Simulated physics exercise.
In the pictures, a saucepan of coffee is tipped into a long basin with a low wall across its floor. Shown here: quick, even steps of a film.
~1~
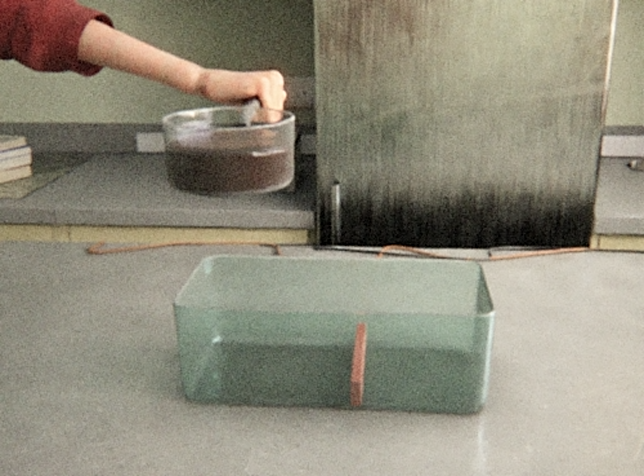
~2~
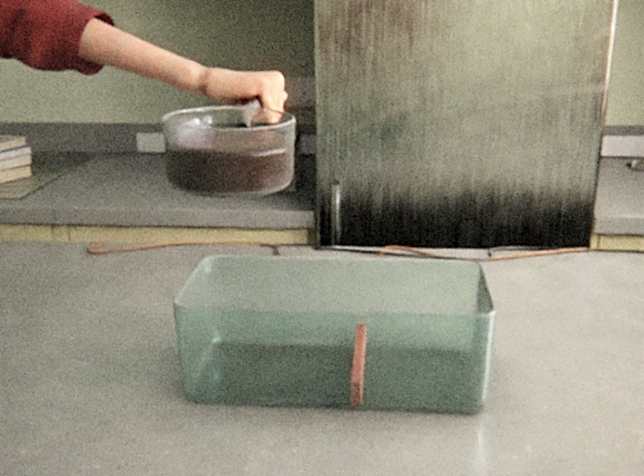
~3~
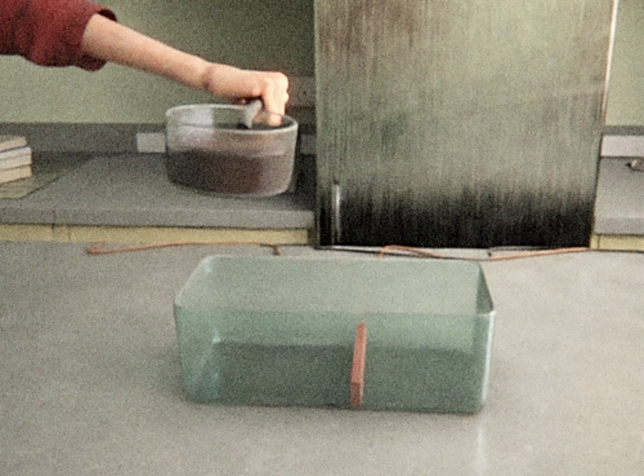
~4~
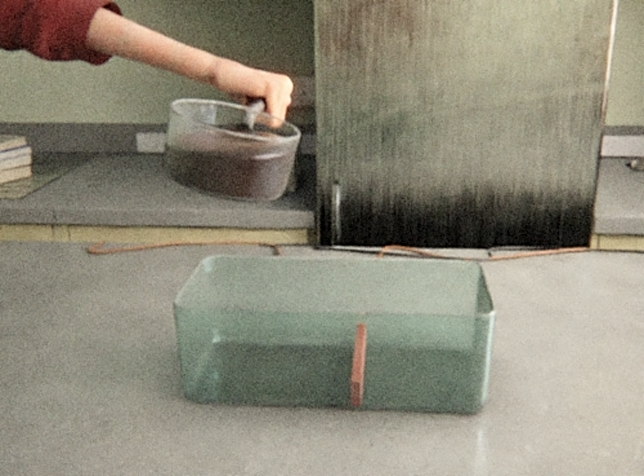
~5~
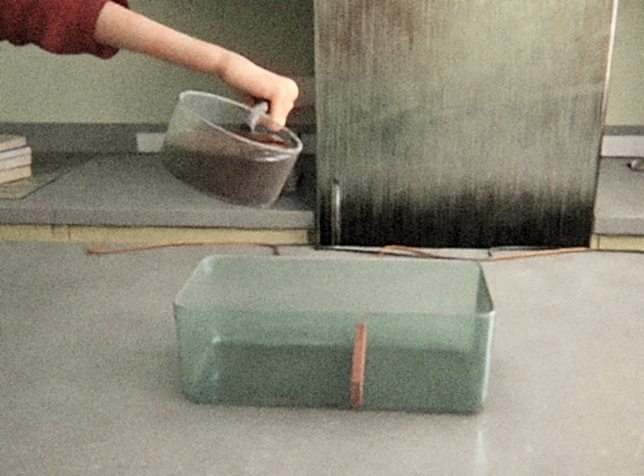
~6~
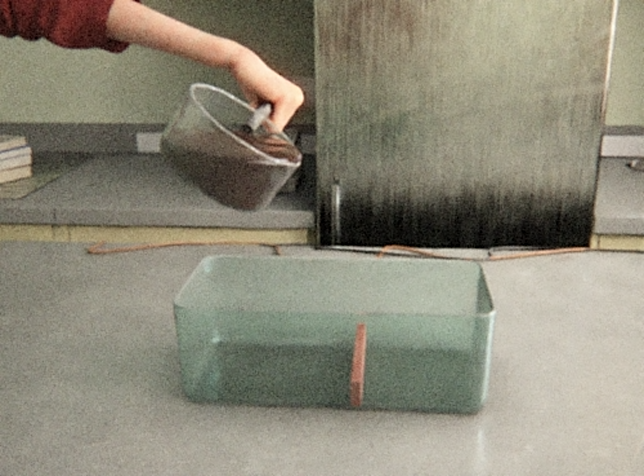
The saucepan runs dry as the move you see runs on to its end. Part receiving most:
Favours the left.
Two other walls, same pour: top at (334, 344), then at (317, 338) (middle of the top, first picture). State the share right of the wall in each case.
About 70 % for the first and about 85 % for the second.
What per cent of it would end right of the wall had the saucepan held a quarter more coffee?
It comes to near 35 per cent.
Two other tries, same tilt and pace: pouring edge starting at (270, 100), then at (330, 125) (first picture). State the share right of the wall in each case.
The first start gives some 10 %, the second some 70 %.
A moment on, the tilt is 93° and 32 per cent is still to pour, 15 is left of the wall and 0 right of it.
Next, the tilt is 95° and 11 per cent is still to pour, 60 is left of the wall and 19 right of it.
Then the tilt is 95° and 4 per cent is still to pour, 67 is left of the wall and 20 right of it.
Later the tilt is 95° and 1 per cent is still to pour, 73 is left of the wall and 21 right of it.
At rest 75 per cent lies left of the wall, 22 right of it and 4 outside.
